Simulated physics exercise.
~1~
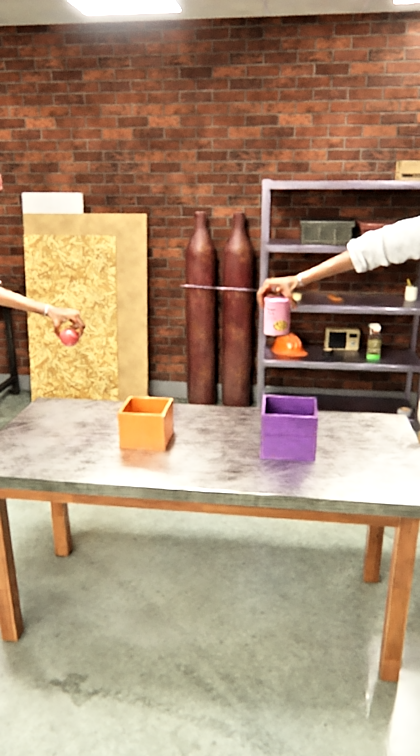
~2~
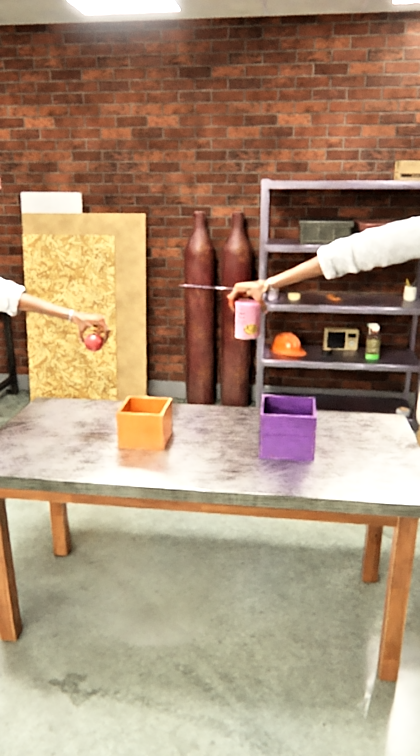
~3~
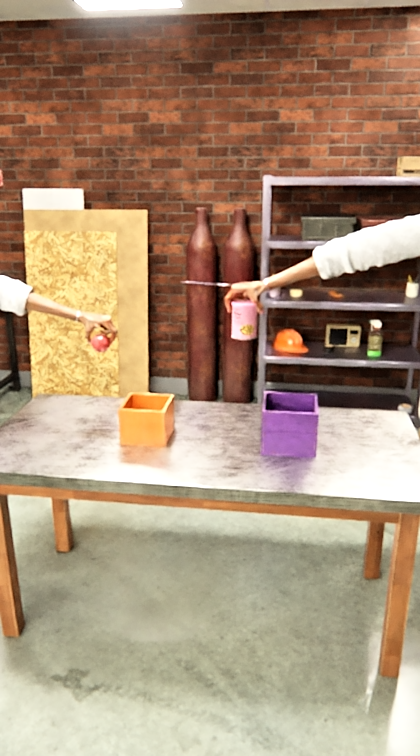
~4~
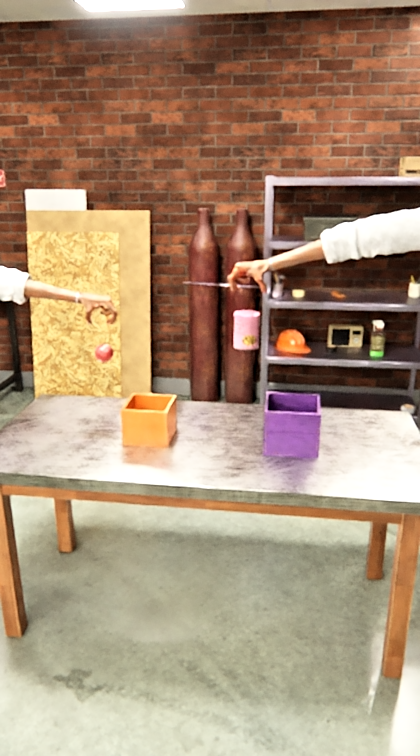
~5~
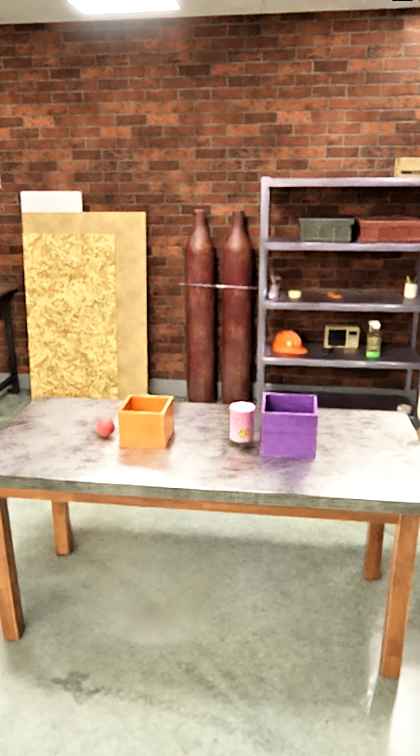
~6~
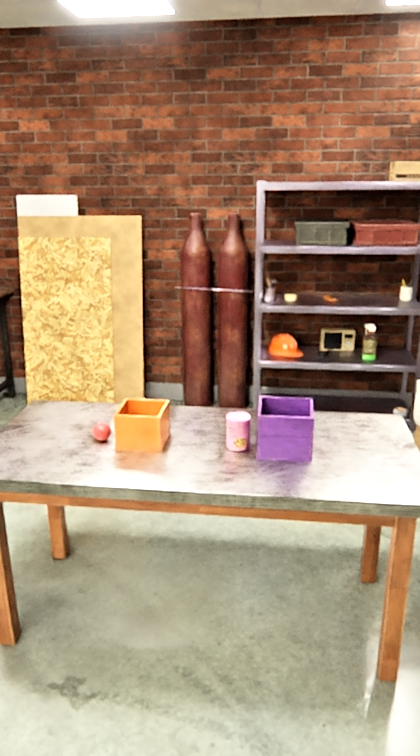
Two hands releasing a pink tin and a red apple above a table, both landing upright beside the purple and orange boxes.
